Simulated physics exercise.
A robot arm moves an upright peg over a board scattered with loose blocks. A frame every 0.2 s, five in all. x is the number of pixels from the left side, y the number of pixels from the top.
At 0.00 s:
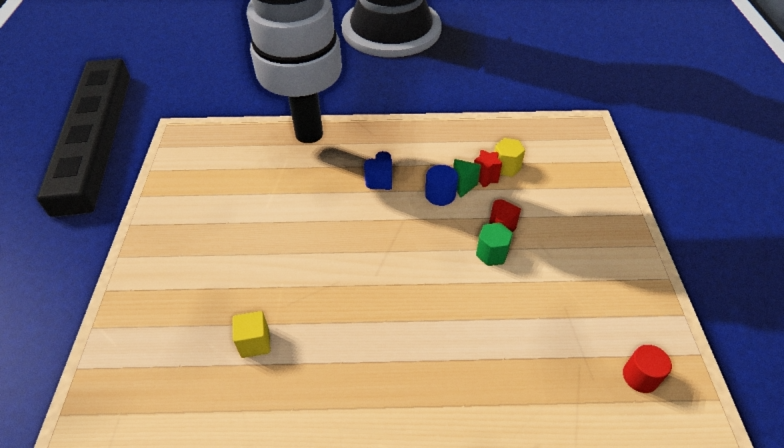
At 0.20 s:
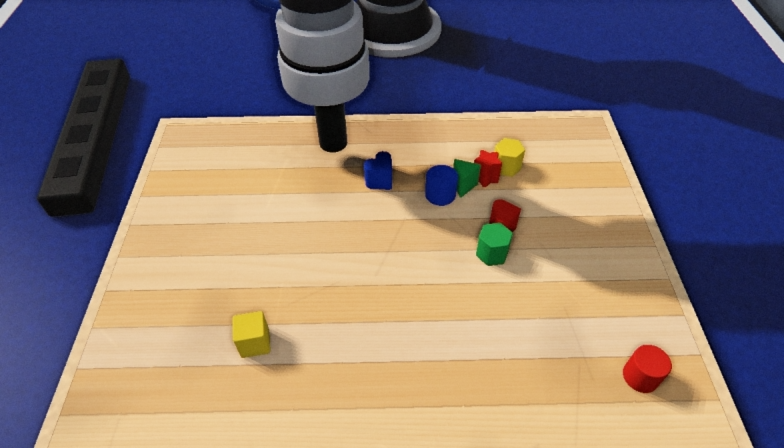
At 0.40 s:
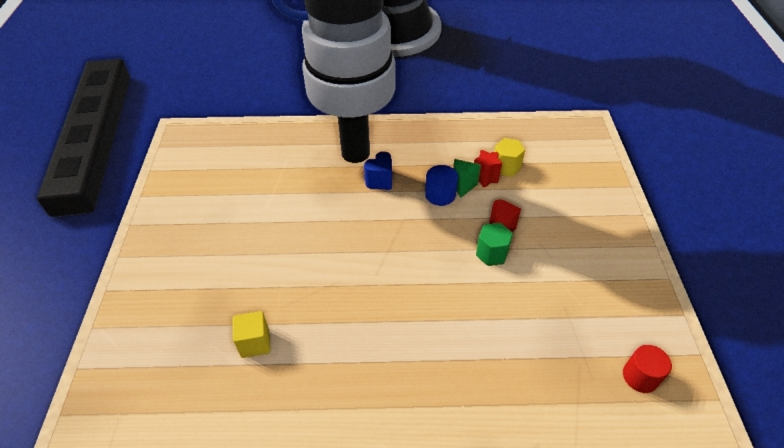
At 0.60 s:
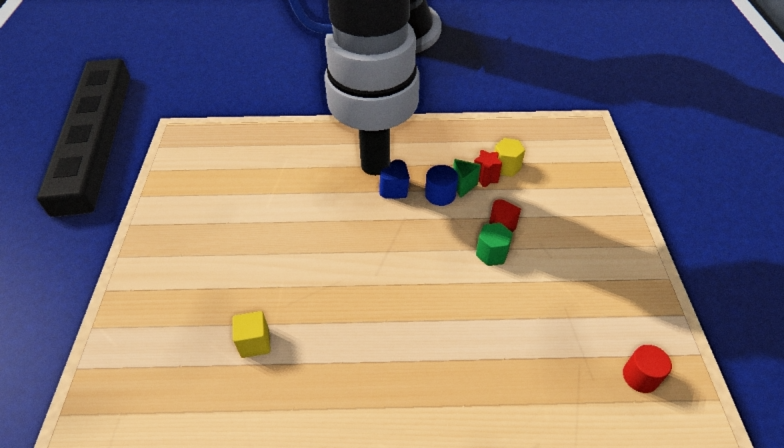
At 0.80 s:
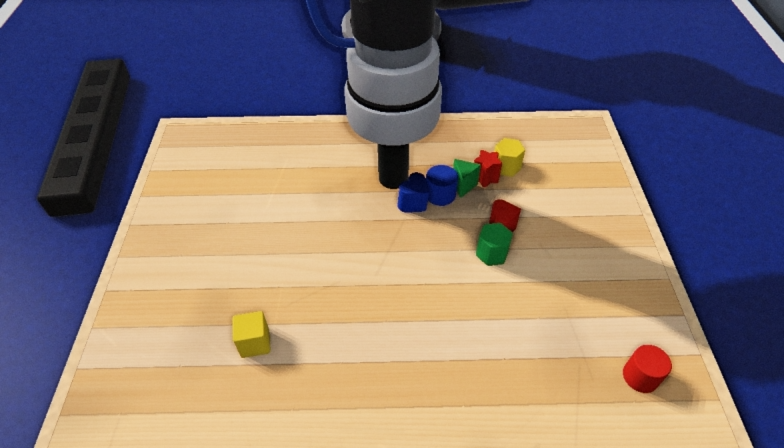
On a pale wooden board scattered with colored blocks, a robot arm moves its upright black peg right and toward the viewer, reaching a small blue block and pushing it up close to the blue round block.
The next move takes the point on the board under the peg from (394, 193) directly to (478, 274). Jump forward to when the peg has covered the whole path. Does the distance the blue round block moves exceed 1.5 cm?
Short answer: No.
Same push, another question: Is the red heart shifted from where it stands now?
I expect not.
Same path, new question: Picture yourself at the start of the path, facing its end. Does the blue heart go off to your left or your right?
Pushed left.
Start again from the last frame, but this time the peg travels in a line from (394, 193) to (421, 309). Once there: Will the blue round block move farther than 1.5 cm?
My answer is no.
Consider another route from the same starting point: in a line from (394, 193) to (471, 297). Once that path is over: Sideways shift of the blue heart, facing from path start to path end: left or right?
The answer is left: Facing from the path's start to its end, that's where the blue heart shifts.
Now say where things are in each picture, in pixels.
The first frame shows peg's lower end at (309, 135); blue heart at (380, 162); blue round block at (442, 175); green hexagonal block at (496, 234); red heart at (505, 210).
The second frame shows peg at (334, 143); blocks still.
The third frame shows peg at (356, 154); blocks still.
The fourth frame shows peg at (376, 166); blue heart at (395, 171).
The fifth frame shows peg at (394, 179); blue heart at (414, 184); blue round block at (442, 175); green hexagonal block at (496, 234); red heart at (505, 210).
The first path, step by step. One third of the way, peg at (421, 204); blue heart at (445, 209); blue round block at (447, 177).
Two thirds of the way, peg at (451, 230); blue heart at (479, 228), turned 30° anticlockwise; blue round block at (447, 177); green hexagonal block at (509, 239), turned 15° clockwise.
At the end, peg at (481, 260); blue heart at (494, 232), turned 80° anticlockwise; blue round block at (447, 177); green hexagonal block at (524, 240), turned 45° clockwise; red heart still.
